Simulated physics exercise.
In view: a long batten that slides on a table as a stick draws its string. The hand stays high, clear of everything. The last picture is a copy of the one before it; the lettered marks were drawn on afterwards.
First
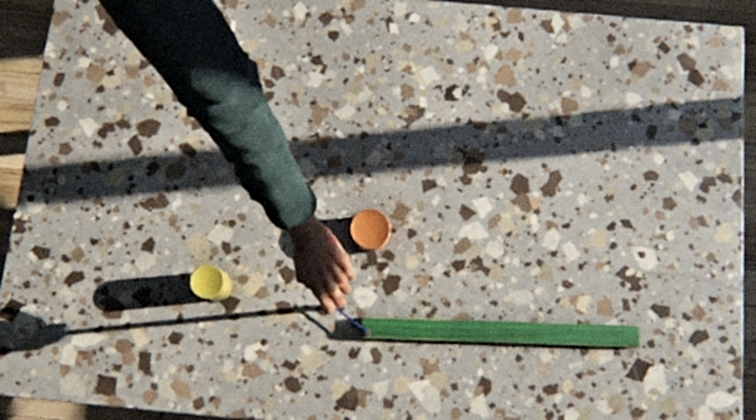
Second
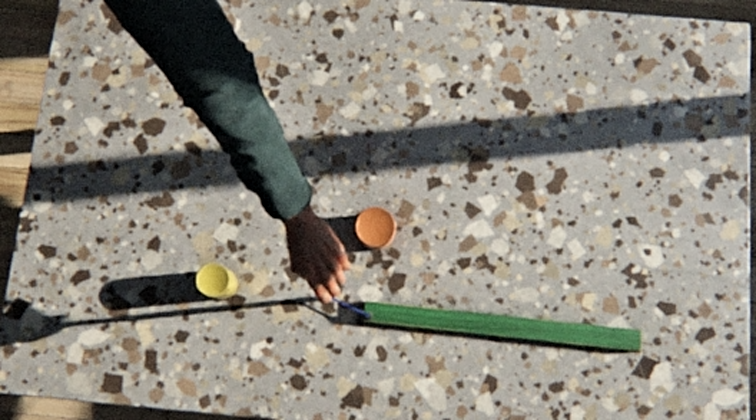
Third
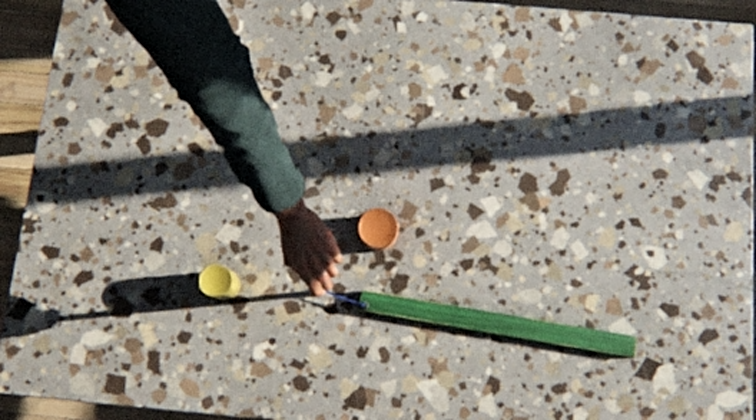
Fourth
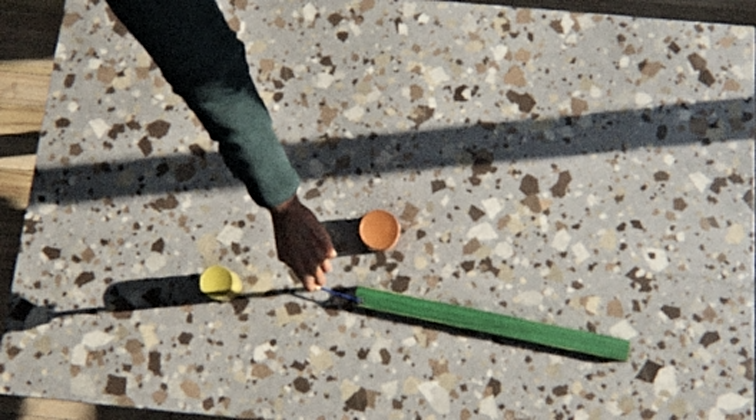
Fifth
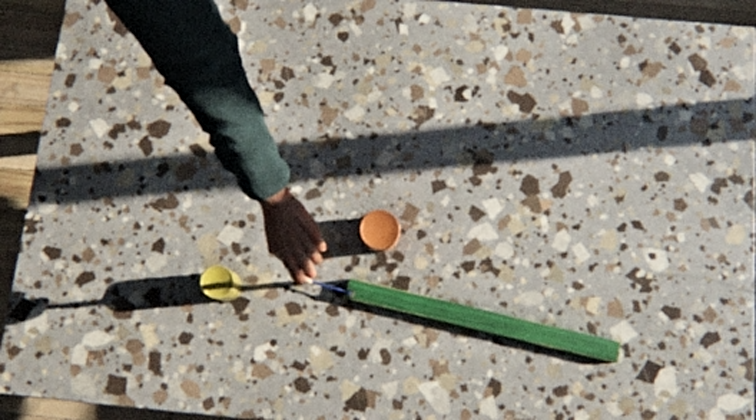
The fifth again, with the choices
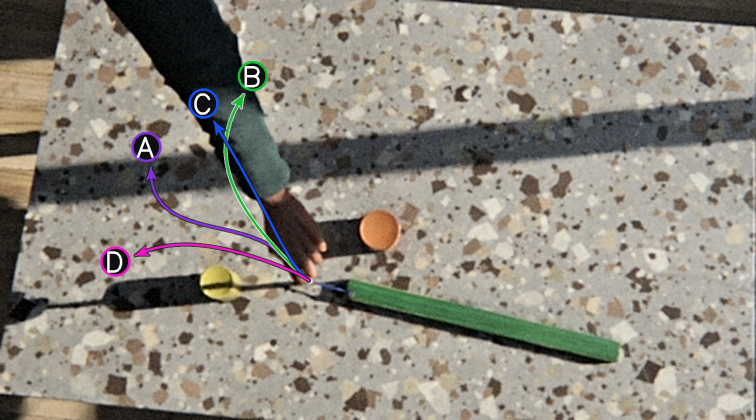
On a speckled stone-look table crossed by shadows, a dark-sleeved arm reaches down beside an orange tub and a yellow jar, its hand at the left end of a long green batten. The hand draws back slightly leftward, and the batten slides a little left, tilting as its left end rises.
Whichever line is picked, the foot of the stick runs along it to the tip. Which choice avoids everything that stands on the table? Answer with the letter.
Choose path A.
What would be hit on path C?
It meets the orange tub.
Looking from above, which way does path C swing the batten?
It turns clockwise.
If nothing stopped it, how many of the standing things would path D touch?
It touches one.
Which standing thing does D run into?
The yellow jar.
On the marked copy, A from (309, 281) via (220, 229) to (151, 168); B from (309, 281) via (236, 191) to (243, 95); C from (309, 281) via (259, 200) to (214, 122); D from (309, 281) via (219, 248) to (135, 255).
Following A. Soon after the start, foot of the stick (251, 237), middle of the batten (415, 294).
Later, foot of the stick (178, 216), middle of the batten (341, 270).
In the end, foot of the stick (151, 165), middle of the batten (297, 247); nothing has been touched.
As for the rest, B meets the orange tub; C meets the orange tub; D meets the yellow jar.
